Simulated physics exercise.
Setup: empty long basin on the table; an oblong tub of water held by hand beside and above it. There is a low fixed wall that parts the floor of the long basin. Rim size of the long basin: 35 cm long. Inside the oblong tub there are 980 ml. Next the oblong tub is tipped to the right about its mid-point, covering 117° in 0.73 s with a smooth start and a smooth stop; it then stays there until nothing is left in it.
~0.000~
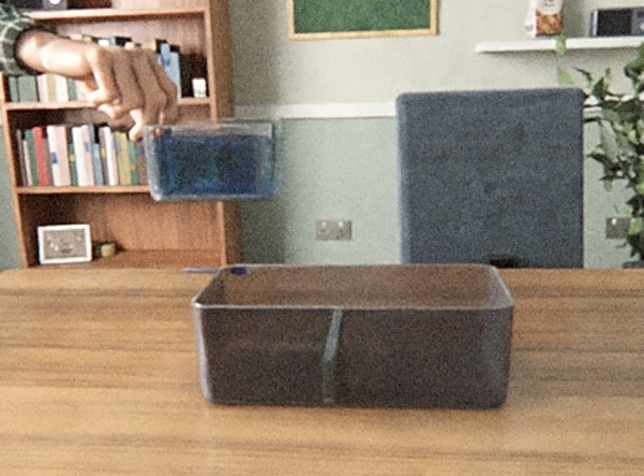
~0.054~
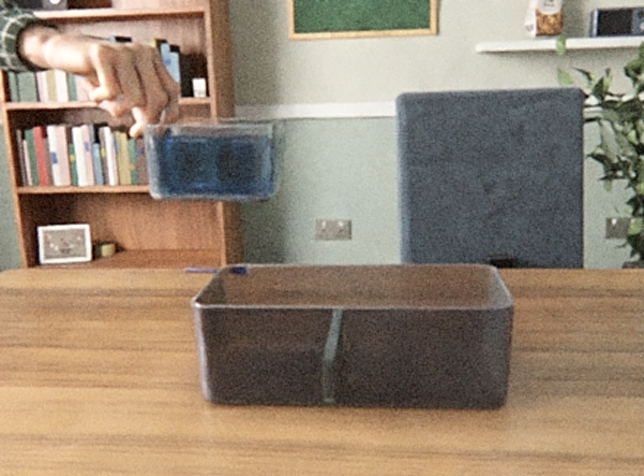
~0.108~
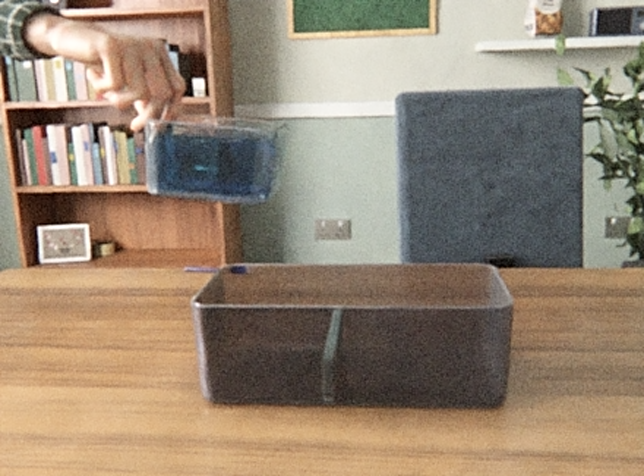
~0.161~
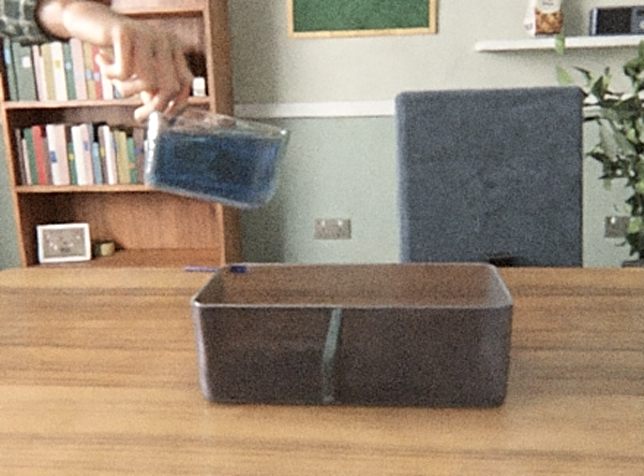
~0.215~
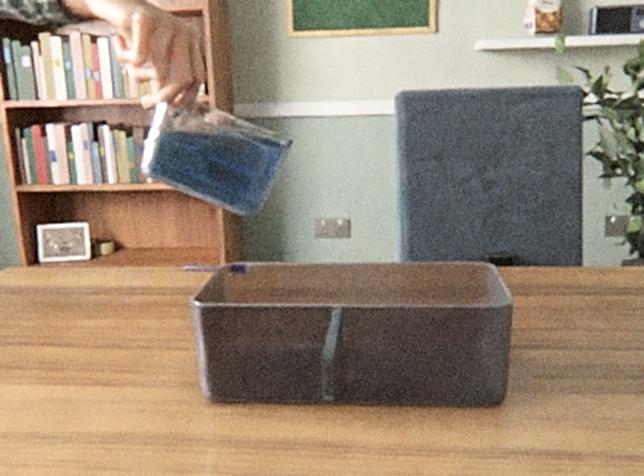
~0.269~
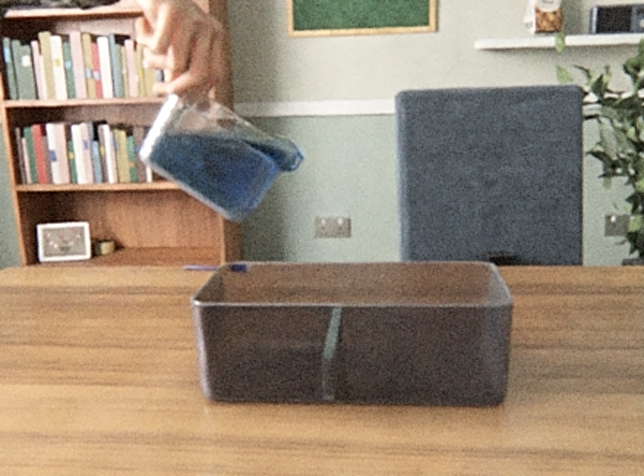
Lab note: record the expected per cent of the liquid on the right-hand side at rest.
Expected right-hand share: 58 per cent.
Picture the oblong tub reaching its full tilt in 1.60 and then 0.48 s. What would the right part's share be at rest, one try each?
Result: 70 per cent, then 40 per cent.
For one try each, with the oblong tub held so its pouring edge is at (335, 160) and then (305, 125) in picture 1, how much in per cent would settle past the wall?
Roughly 85 per cent the first time and 75 per cent the second.
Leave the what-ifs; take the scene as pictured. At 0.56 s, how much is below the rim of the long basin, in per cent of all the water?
Around 42%.
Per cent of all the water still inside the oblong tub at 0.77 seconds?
Around 2 in a hundred.
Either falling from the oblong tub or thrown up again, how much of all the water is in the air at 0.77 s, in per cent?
Airborne share: Near 6 %.
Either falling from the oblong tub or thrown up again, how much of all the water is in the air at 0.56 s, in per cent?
Around 40 percent.
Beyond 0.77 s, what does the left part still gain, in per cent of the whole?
Roughly 5 per cent.
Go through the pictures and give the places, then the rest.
Tilt 0°; pouring edge (278, 123); surface from (161, 135) to (277, 132); the long basin's rim runs from (208, 285) to (504, 286); the wall's top is at (334, 335), in the first frame.
Tilt 2°; pouring edge (279, 124); surface from (162, 134) to (278, 133), in the second frame.
Tilt 6°; pouring edge (281, 129); surface from (163, 132) to (280, 134), in the third frame.
Tilt 14°; pouring edge (284, 137); surface from (164, 132) to (283, 135), in the fourth frame.
Tilt 23°; pouring edge (286, 148); surface from (164, 139) to (289, 142); 1 per cent is over the edge, in the fifth frame.
Tilt 35°; pouring edge (286, 162); surface from (163, 132) to (283, 149); 7 per cent is over the edge, in the sixth frame.
By 0.56 s the tilt is 102° and 19 per cent is still to pour, 3 is left of the wall and 39 right of it.
By 0.77 s the tilt is 117° and 2 per cent is still to pour, 34 is left of the wall and 57 right of it.
By 0.99 s the tilt is 117° and 0 per cent is still to pour, 39 is left of the wall and 58 right of it.
By 1.23 s the tilt is 117° and 0 per cent is still to pour, 39 is left of the wall and 58 right of it.
At rest 39 per cent lies left of the wall, 58 right of it and 3 outside.
